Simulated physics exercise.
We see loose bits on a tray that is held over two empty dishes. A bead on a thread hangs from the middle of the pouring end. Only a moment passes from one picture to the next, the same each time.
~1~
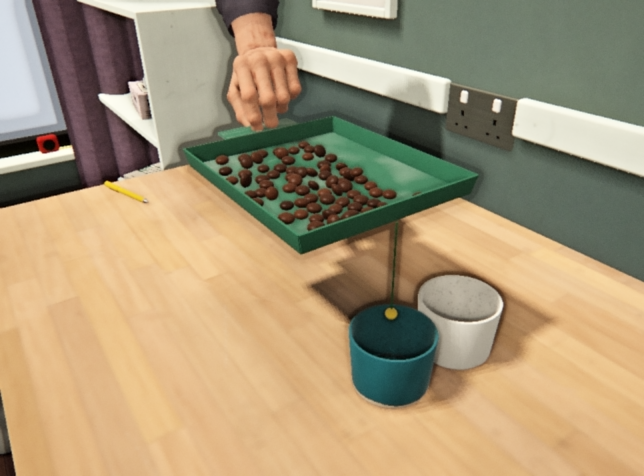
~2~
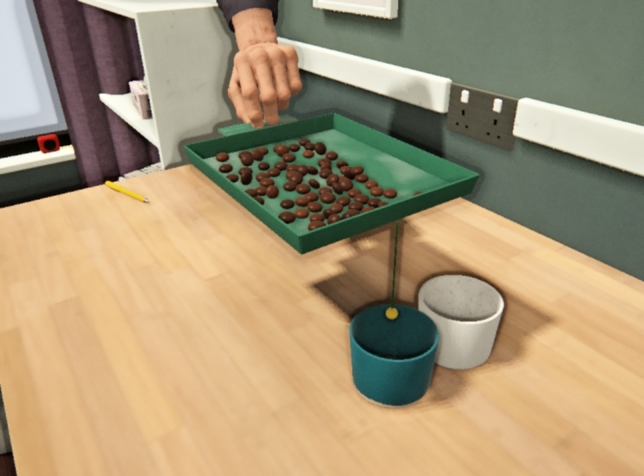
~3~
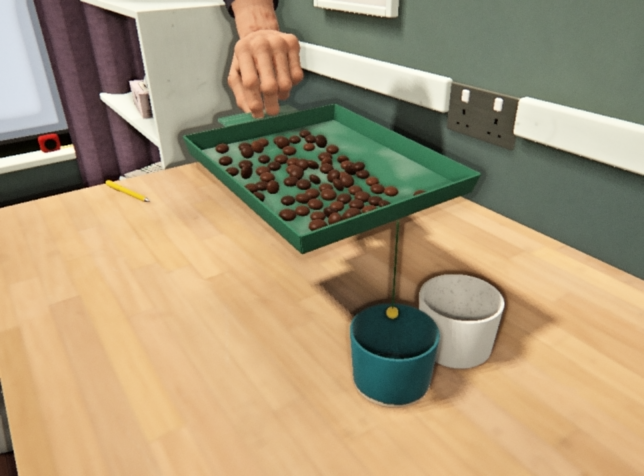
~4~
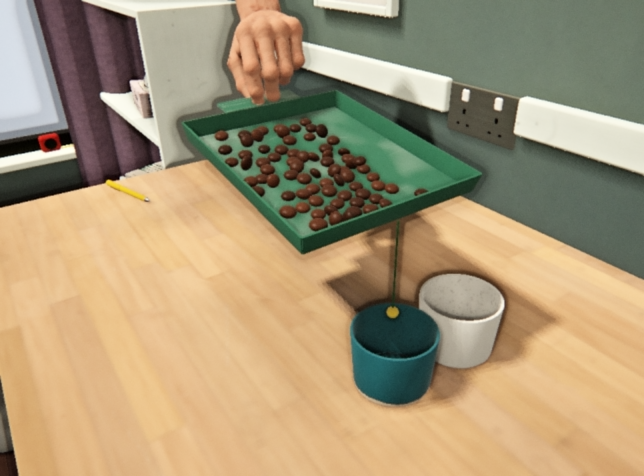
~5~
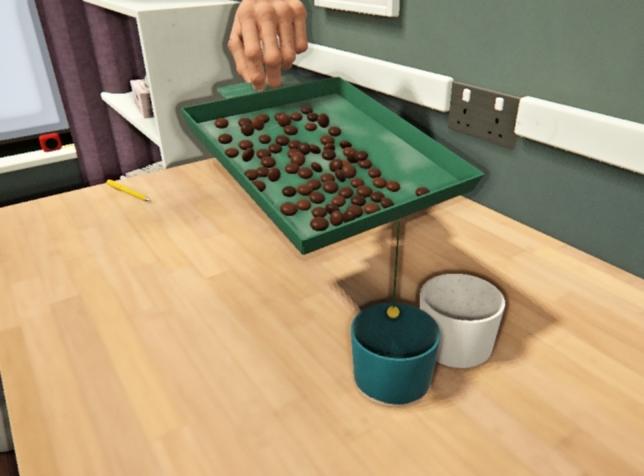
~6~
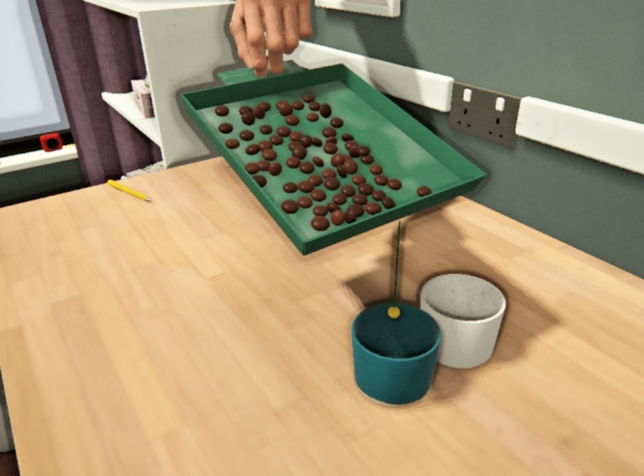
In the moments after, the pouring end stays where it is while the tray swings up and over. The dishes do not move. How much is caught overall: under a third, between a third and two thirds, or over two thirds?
The two hold less than a third of the load.
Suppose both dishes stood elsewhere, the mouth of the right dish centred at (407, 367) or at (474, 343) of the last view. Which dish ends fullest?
In turn: The right dish; the left-hand dish.
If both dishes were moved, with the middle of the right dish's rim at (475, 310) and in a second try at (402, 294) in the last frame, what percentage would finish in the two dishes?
In turn 50 and 0 in a hundred.
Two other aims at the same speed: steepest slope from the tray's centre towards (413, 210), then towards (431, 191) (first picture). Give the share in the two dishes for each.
First some 40, then 90 per cent.
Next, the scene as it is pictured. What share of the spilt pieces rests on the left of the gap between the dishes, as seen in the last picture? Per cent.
Roughly 50 in a hundred.
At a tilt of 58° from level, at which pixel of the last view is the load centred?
Around (365, 188).
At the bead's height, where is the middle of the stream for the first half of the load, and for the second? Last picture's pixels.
First near (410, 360), later near (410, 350).
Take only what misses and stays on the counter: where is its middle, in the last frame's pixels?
Roughly at (413, 455).
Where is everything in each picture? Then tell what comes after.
The first frame shows corners of the pouring end near (300, 232) and (472, 174), level; middle of the load near (314, 186), flat chocolate drops; left dish near (421, 377); right dish near (488, 339); bead on its thread near (391, 314).
The second frame shows corners of the pouring end near (301, 232) and (473, 174), level; middle of the load near (314, 184).
The third frame shows corners of the pouring end near (302, 232) and (475, 173), tipped barely, level across its low end; middle of the load near (315, 179).
The fourth frame shows corners of the pouring end near (303, 234) and (476, 173), tipped a little, level across its low end; middle of the load near (316, 173).
The fifth frame shows corners of the pouring end near (305, 235) and (478, 173), tipped a little, level across its low end; middle of the load near (317, 167).
The sixth frame shows corners of the pouring end near (306, 237) and (480, 173), tipped clearly, level across its low end; middle of the load near (318, 162); left dish near (424, 376); right dish near (491, 338).
Shortly afterwards, tray tipped steeply; the whole lot on the tray.
Next, tray tipped right over; the bulk on the tray; only a few in the left dish; a little outside both; near a quarter in the air.
Some moments later, tray tipped past a quarter turn; a little in the left dish; all but a few outside both.
In the end, tray tipped past a quarter turn; a little in the left dish; none at all in the right dish; all but a few outside both.
